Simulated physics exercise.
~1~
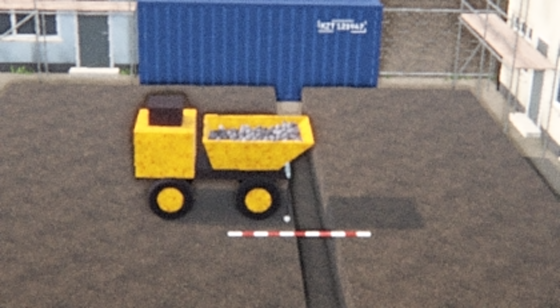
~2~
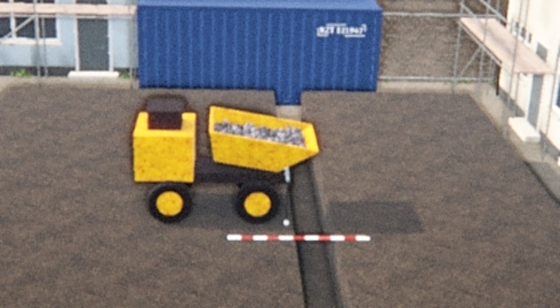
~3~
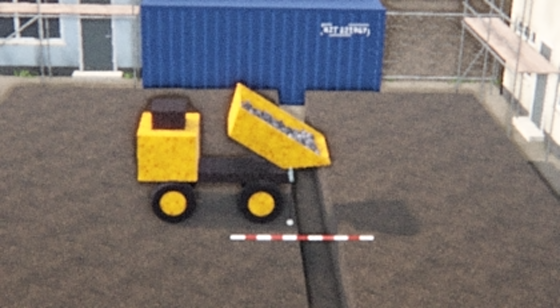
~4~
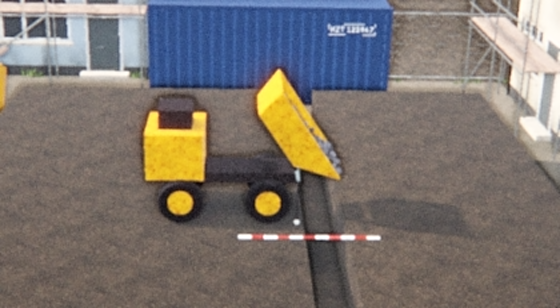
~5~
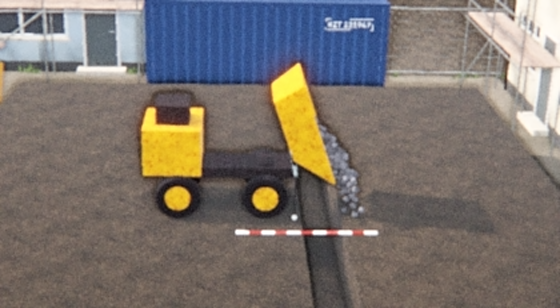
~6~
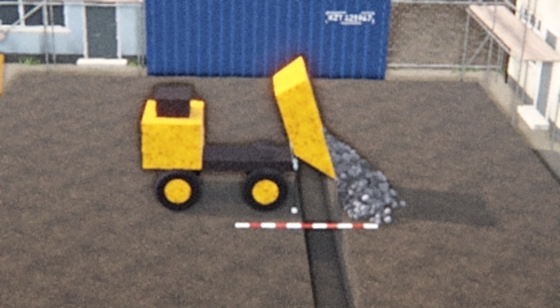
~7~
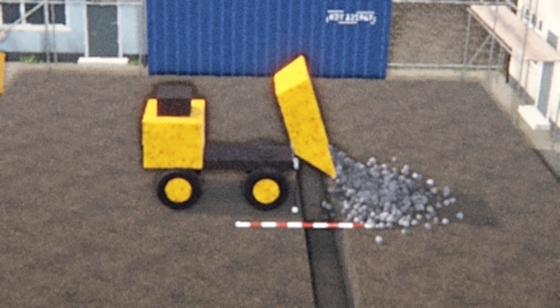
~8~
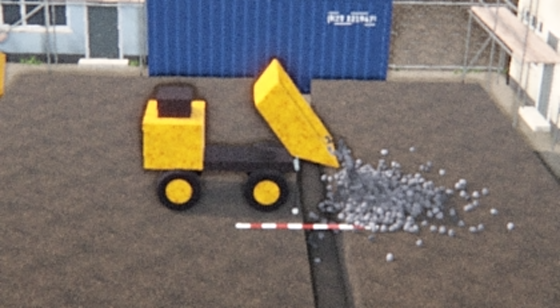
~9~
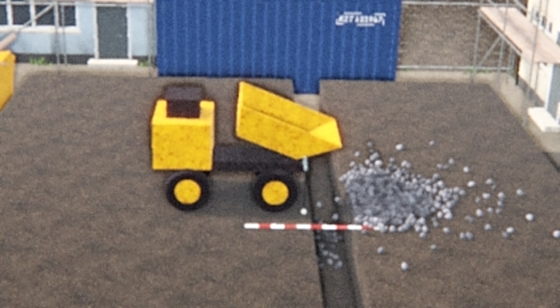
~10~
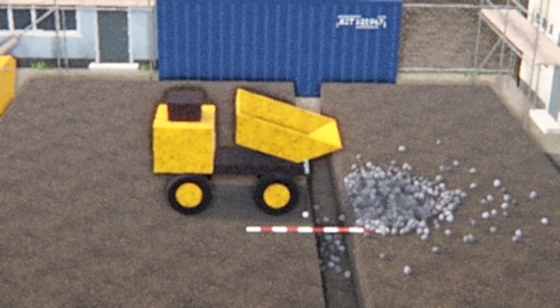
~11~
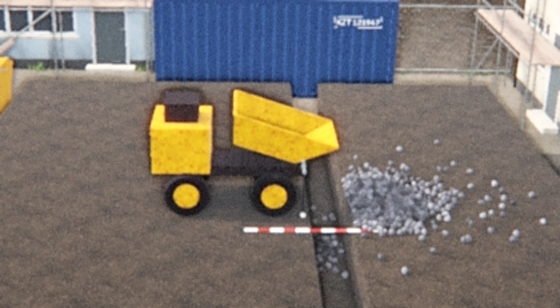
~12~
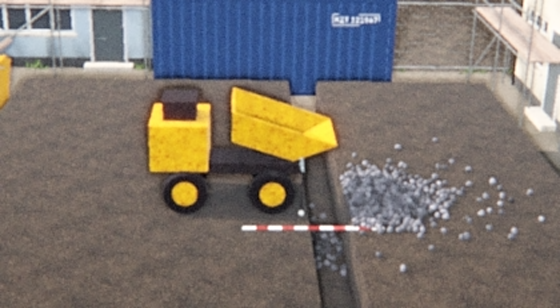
To begin with, a small yellow dumper stands in a dirt yard before a blue container, its skip full of grey stones beside a narrow trench and a red-and-white staff. The skip tips up to the right, steeper and steeper, while the stones at first stay inside. Then they pour over the lip, landing mostly beyond the trench and spreading into a heap. The emptied skip swings partway back down and stops, still tilted. At the end, most stones lie piled and scattered past the trench, with a few inside it.
